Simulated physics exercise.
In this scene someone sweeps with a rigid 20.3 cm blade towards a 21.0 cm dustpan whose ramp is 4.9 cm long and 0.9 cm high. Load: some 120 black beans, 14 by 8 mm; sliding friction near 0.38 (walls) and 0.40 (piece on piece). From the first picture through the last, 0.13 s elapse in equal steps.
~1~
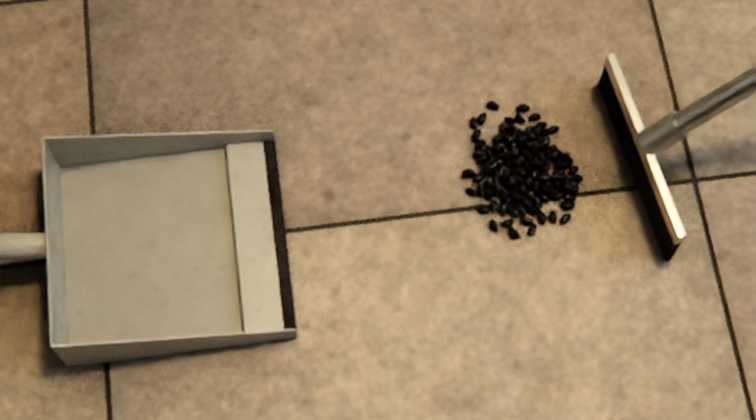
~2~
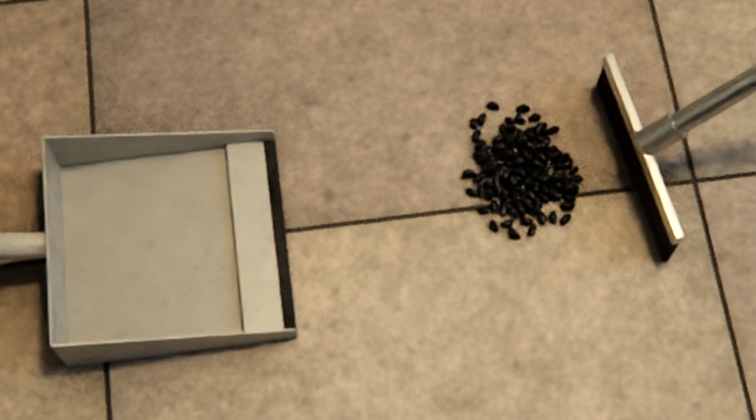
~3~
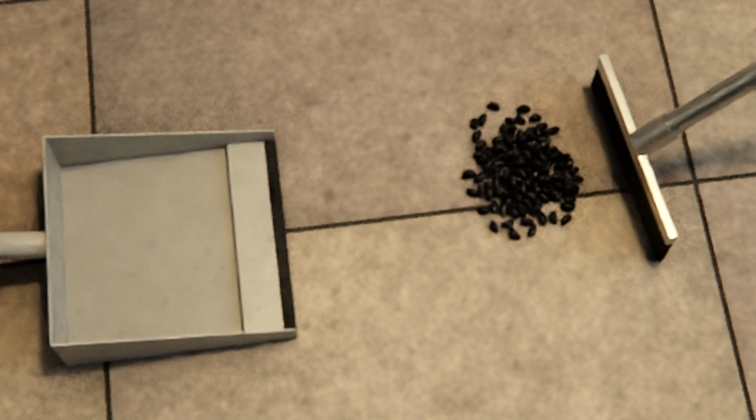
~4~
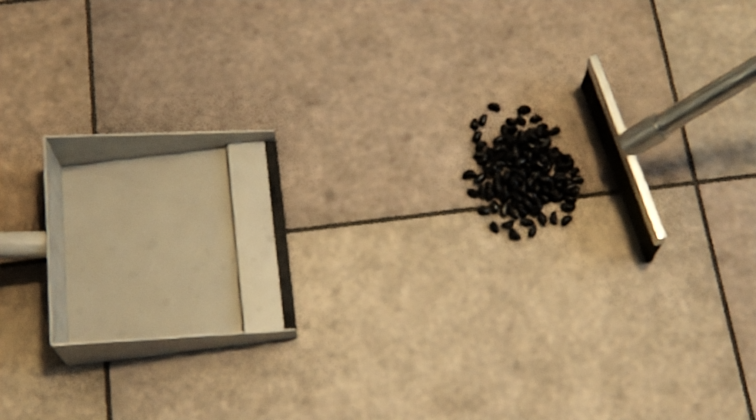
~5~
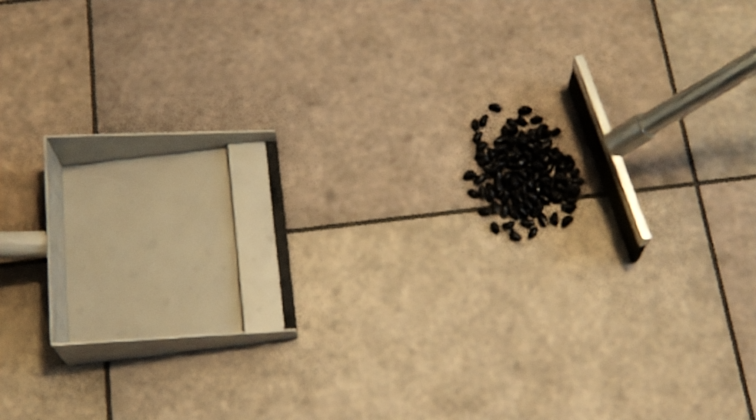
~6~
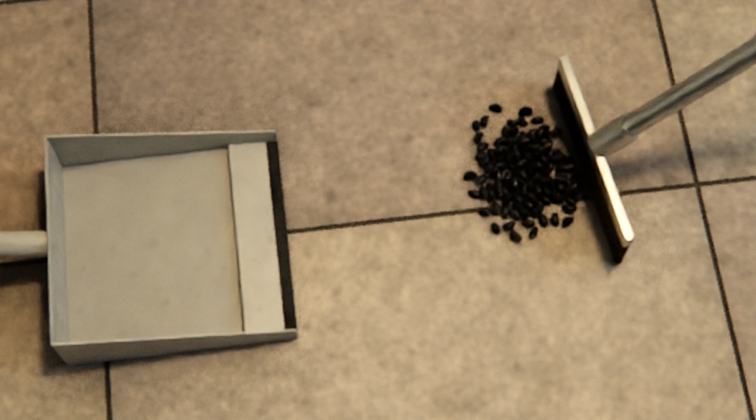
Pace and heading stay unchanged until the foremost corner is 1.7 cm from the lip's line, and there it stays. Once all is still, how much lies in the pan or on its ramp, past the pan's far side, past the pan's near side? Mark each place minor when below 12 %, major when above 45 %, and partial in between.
Pan - partial; far side - partial; near side - minor.
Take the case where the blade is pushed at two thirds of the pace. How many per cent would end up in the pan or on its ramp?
It would be around 20 percent.
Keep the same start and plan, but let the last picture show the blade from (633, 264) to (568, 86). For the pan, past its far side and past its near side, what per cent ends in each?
Pan 30 % / far 10 % / near 10 %.
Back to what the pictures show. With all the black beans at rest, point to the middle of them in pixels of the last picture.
Close to pixel (289, 194).
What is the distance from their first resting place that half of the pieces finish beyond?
It works out to some 24 cm.
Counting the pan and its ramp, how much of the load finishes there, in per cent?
Close to 20 in a hundred end up there.
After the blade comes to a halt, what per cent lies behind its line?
Roughly 5 per cent of it.
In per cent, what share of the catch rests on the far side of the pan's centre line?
Estimate: Close to 90 %.
Then, 0.22 s after the last picture, middle of the blade 17 cm from the lip; 0 % over the lip, far side 10 %, near side 0 %.
Then, 0.37 s after the last picture, middle of the blade 8 cm from the lip; 0 % over the lip, far side 15 %, near side 0 %.
Then, 0.65 s after the last picture, middle of the blade 3 cm from the lip; 20 % over the lip, far side 20 %, near side 5 %.
In the end, pan 20 %, far side 20 %, near side 5 %, in front of the lip or behind the blade 60 %.
